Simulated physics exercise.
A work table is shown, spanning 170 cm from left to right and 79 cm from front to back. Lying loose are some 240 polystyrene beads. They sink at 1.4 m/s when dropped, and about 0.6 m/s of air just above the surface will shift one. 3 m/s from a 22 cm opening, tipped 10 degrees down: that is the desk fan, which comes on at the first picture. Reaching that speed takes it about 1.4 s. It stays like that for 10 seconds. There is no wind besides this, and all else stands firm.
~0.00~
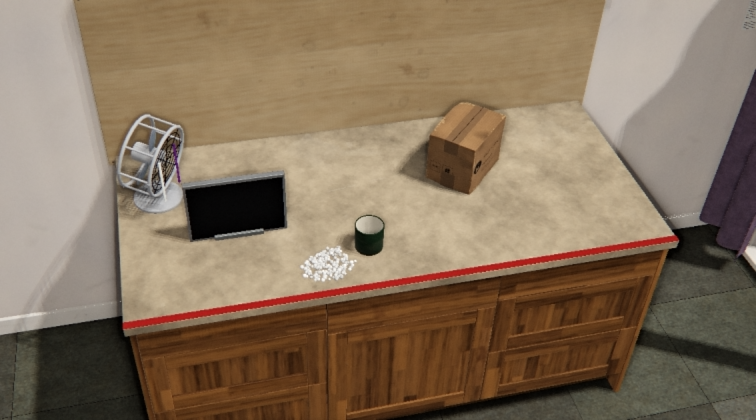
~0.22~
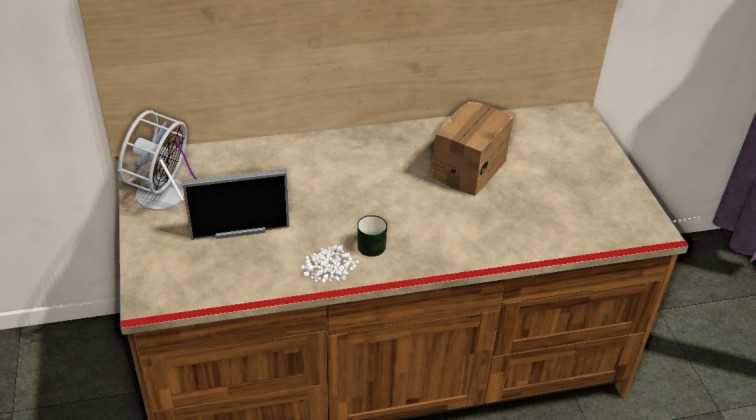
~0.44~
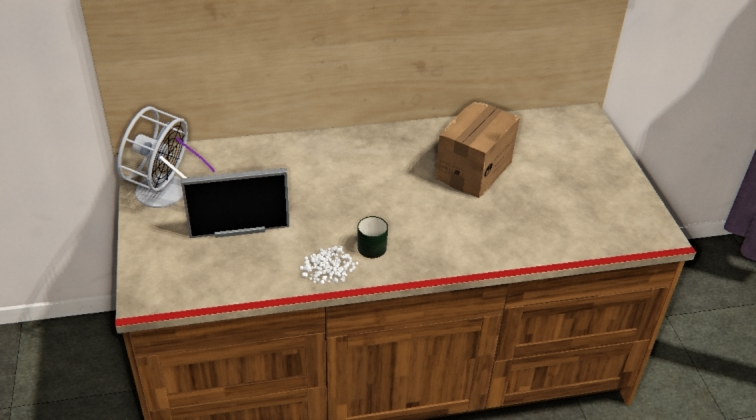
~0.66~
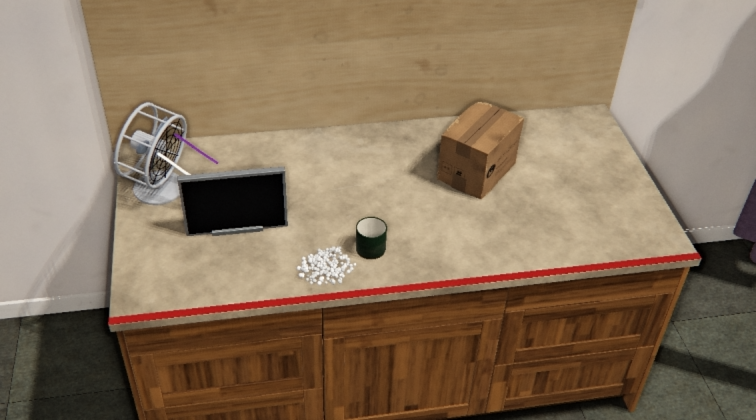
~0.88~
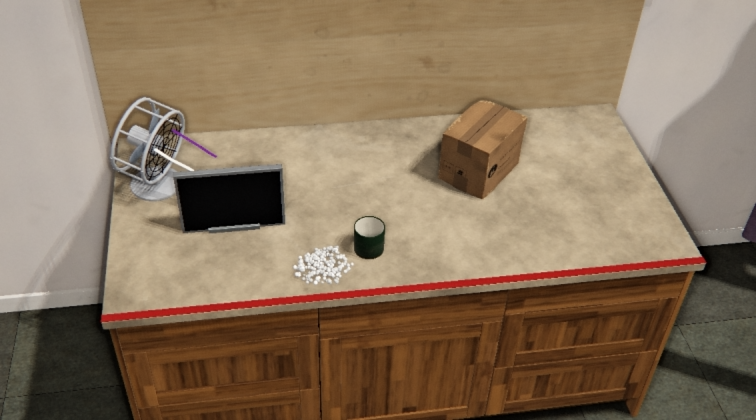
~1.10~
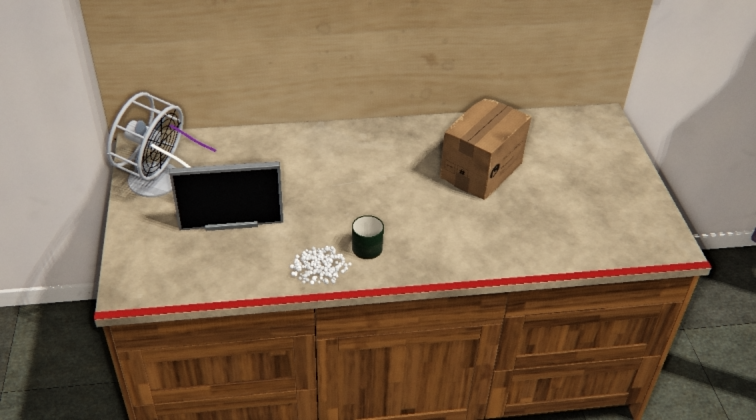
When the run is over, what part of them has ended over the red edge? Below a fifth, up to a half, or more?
The share does not reach one fifth.
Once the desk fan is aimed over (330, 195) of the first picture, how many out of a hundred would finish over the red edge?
Result: Approx. 1 percent.
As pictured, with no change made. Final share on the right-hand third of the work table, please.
Something close to 0 % ends up there.
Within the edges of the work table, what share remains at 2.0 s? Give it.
About 100 per cent remain.
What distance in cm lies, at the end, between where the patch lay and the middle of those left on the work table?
About 0 centimetres.
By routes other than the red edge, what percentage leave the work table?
Around 0 % of them.
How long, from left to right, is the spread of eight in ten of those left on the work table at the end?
Looks like some 10 cm to me.
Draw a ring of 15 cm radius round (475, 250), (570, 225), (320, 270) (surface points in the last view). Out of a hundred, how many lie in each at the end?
In order: About 1 %, then 0 %, then 90 %.
After 2.0 s, 0 % are over the red edge; the middle of those still in play is near (320, 266); 35 % have settled or left.
After 3.2 s, 3 % are over the red edge; the middle of those still in play is near (320, 266); 38 % have settled or left.
After 5.5 s, 6 % are over the red edge; the middle of those still in play is near (320, 266); 45 % have settled or left.
After 10.0 s, at the end, 9 % are over the red edge; the middle of those still in play is near (320, 266).
